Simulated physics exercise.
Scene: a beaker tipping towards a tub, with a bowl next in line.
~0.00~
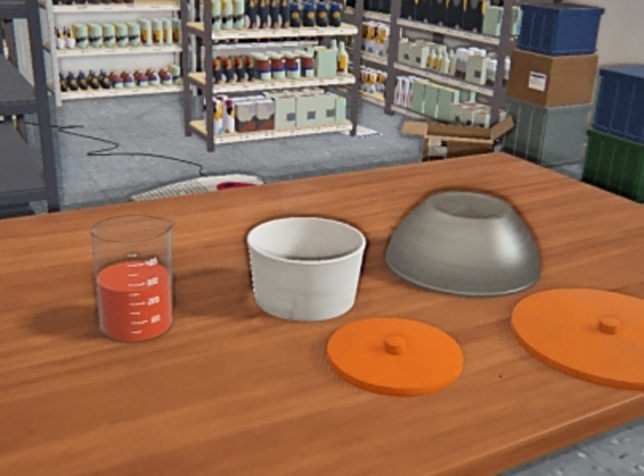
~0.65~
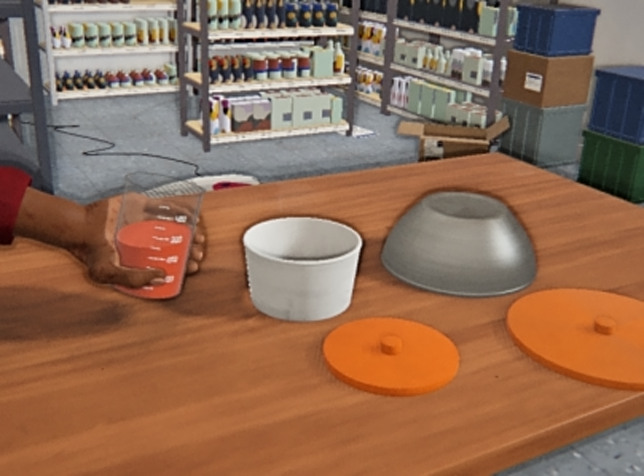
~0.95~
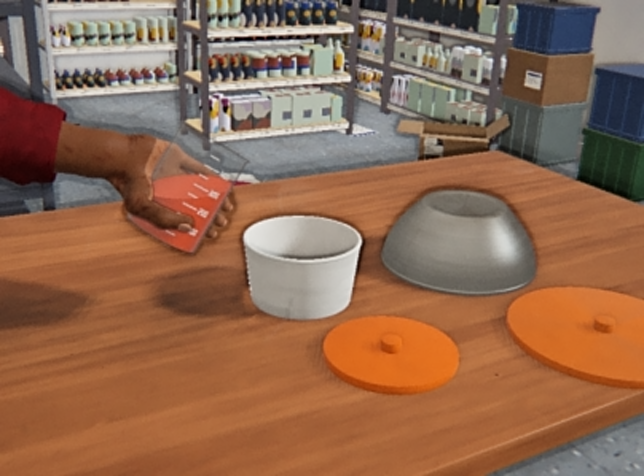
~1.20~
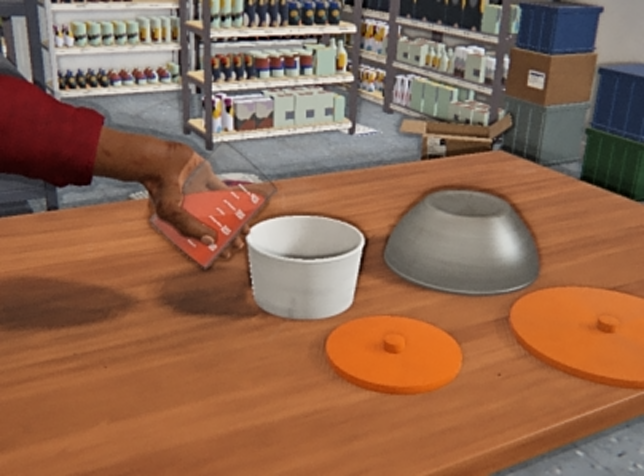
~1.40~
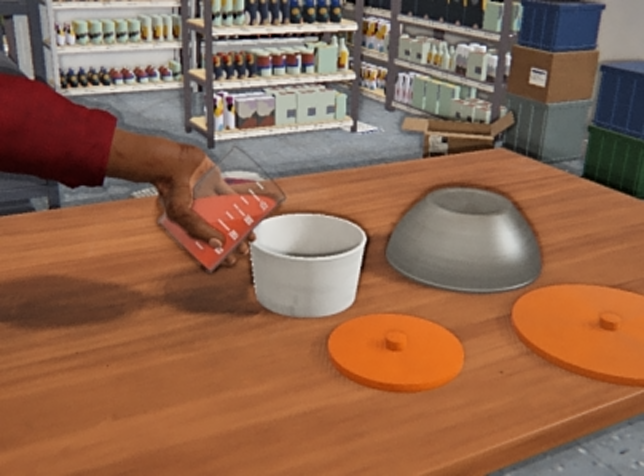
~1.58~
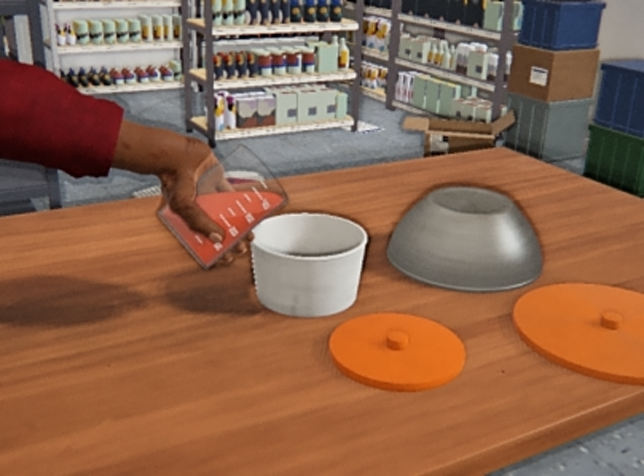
A hand lifts a beaker of red liquid and tilts it beside a white tub.
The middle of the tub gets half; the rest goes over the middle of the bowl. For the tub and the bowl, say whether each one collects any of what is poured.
The tub won't turn it away; the bowl won't hold a drop.
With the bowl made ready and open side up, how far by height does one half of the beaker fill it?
Somewhere near 15 in a hundred, I'd say.
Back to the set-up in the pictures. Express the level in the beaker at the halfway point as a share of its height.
25 %.
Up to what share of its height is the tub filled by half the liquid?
Roughly 15 per cent of the height.
Around 2.3 s, the tomato juice goes into the tub.
Around 3.2 s, it runs off the upturned base of the bowl.
Around 4.6 s, the tub has its share inside; the bowl is empty, in a puddle.
